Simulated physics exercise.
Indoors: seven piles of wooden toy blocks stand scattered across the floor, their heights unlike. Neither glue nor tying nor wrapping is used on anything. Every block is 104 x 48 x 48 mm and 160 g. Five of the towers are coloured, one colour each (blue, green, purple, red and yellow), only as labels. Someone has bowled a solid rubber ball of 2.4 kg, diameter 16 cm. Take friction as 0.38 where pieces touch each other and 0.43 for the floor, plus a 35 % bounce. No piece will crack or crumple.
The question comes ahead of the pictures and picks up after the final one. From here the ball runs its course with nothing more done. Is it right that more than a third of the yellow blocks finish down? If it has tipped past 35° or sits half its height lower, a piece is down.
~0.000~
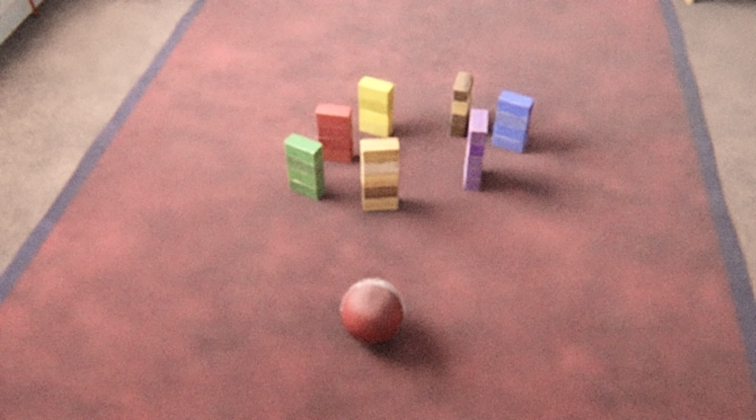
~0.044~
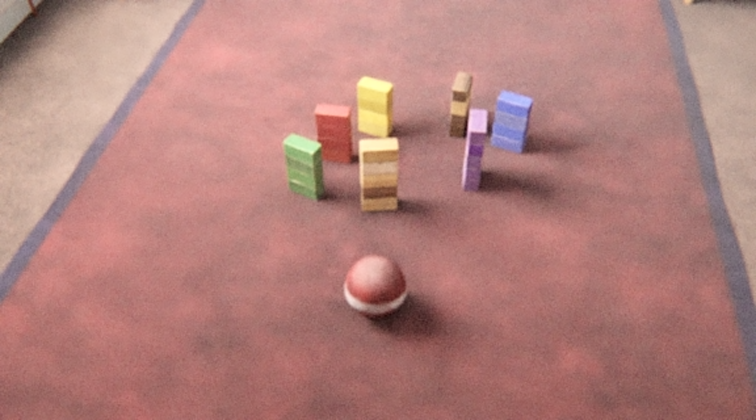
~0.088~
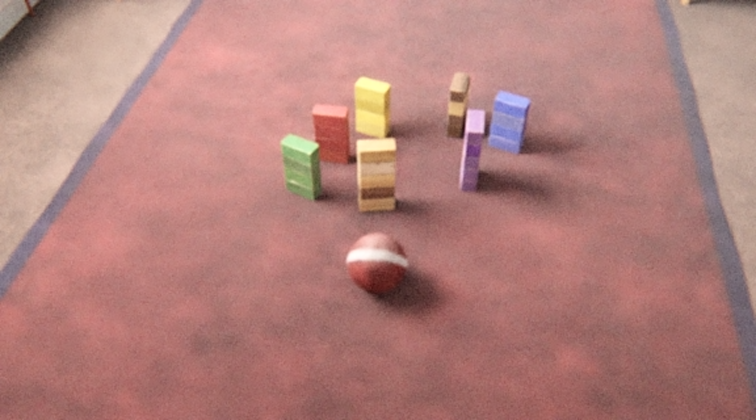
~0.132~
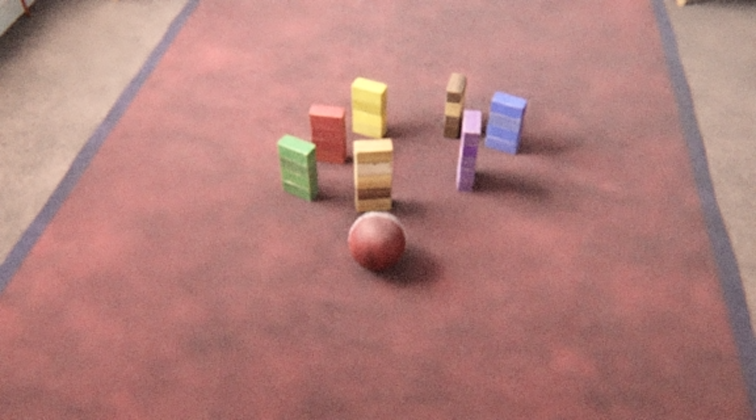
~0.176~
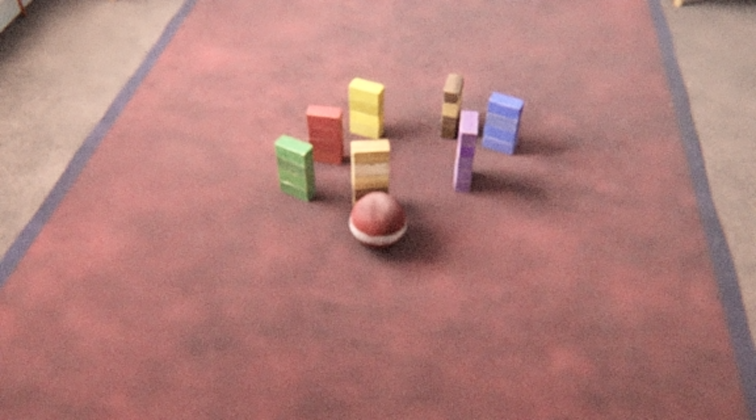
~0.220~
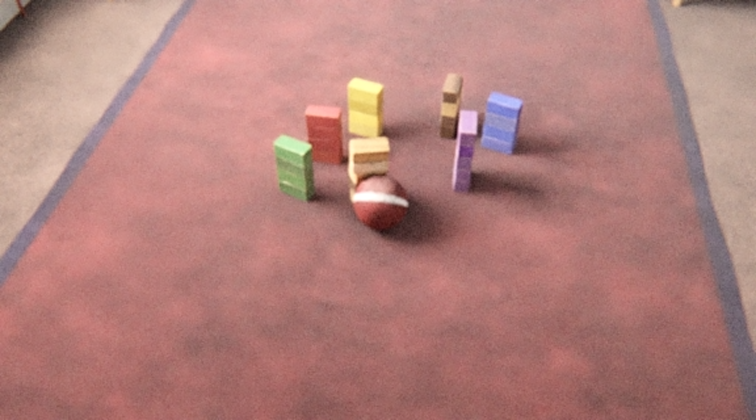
Yes, more than a third do.
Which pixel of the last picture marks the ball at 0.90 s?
(433, 42) or so.
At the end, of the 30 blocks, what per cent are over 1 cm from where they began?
I get 35 %.
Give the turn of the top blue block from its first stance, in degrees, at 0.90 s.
About 0°.
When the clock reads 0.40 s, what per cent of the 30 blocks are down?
By that time it is 5 percent.
After 0.40 s, ball still moving; none of the 4 yellow blocks down (2 of 30 in all colours); top yellow block unmoved; top red block shifted 8 mm.
After 0.90 s, ball still moving; 4 of the 4 yellow blocks down (8 of 30 in all colours); top yellow block leaning 55°, 59 mm lower.
At rest (1.8 s), ball rolling away; 4 of the 4 yellow blocks down (8 of 30 in all colours); top yellow block upside down; top blue block unmoved. That is 100 per cent. As the last picture would show them, middles, top yellow block near (401, 67), top blue block near (505, 106).
